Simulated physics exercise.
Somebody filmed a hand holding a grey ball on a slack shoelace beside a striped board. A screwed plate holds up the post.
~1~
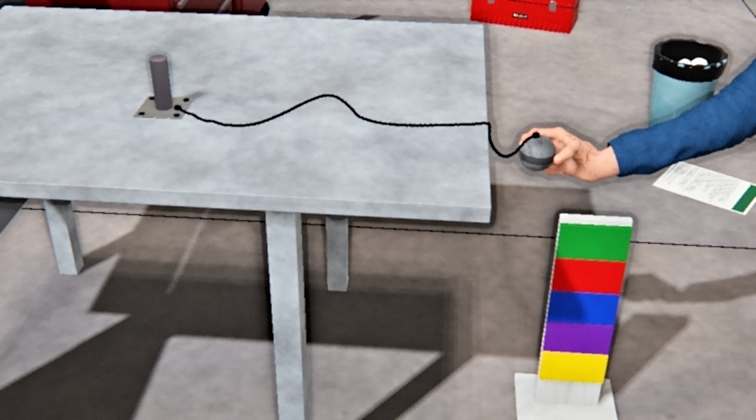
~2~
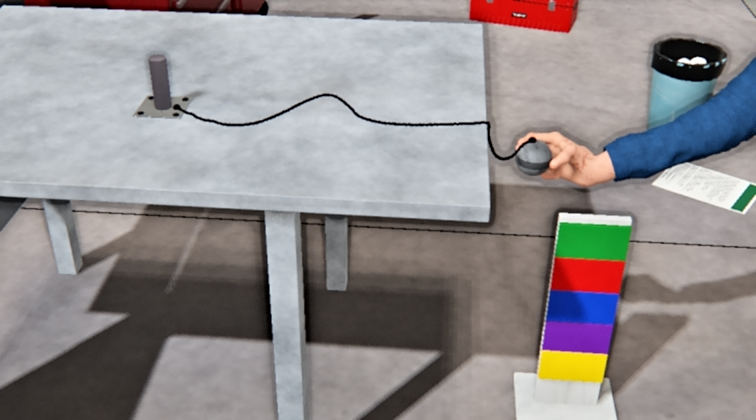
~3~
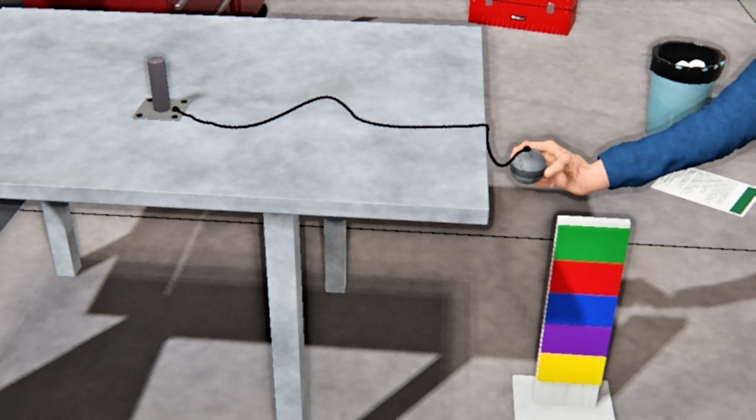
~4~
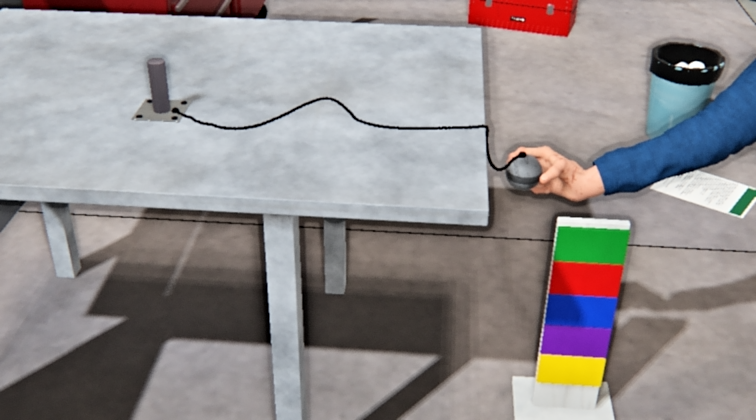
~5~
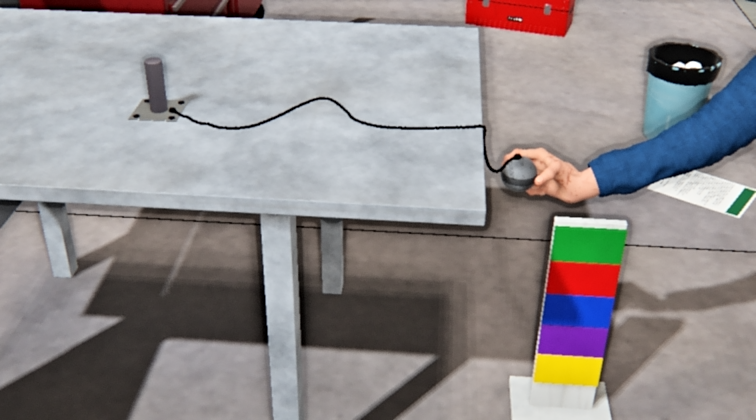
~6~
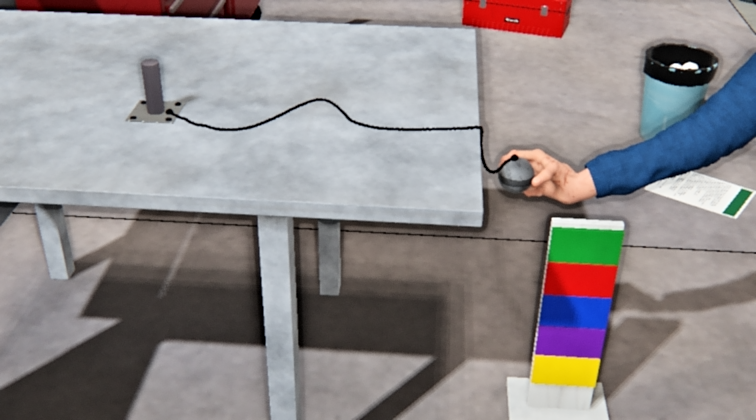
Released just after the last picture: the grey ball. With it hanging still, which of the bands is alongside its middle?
The band alongside its middle is red.
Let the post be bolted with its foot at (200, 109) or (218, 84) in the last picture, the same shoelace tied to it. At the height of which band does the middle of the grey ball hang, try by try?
Blue; blue.
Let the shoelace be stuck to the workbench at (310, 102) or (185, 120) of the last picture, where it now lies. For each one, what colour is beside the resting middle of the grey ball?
Results, in sequence: Green / red.
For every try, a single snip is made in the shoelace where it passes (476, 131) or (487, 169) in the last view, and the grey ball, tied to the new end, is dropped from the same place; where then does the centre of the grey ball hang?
First (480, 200), then (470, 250).
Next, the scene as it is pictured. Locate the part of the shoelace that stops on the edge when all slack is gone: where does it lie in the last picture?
Position: Approx. (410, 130).
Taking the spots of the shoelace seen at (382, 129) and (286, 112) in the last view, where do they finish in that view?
First point (457, 118), second point (315, 115).
Early on, ball near (448, 266); level with red.
Midway, ball near (485, 268); level with red.
Finally, ball near (473, 269); level with red. Its middle rests at the red band.
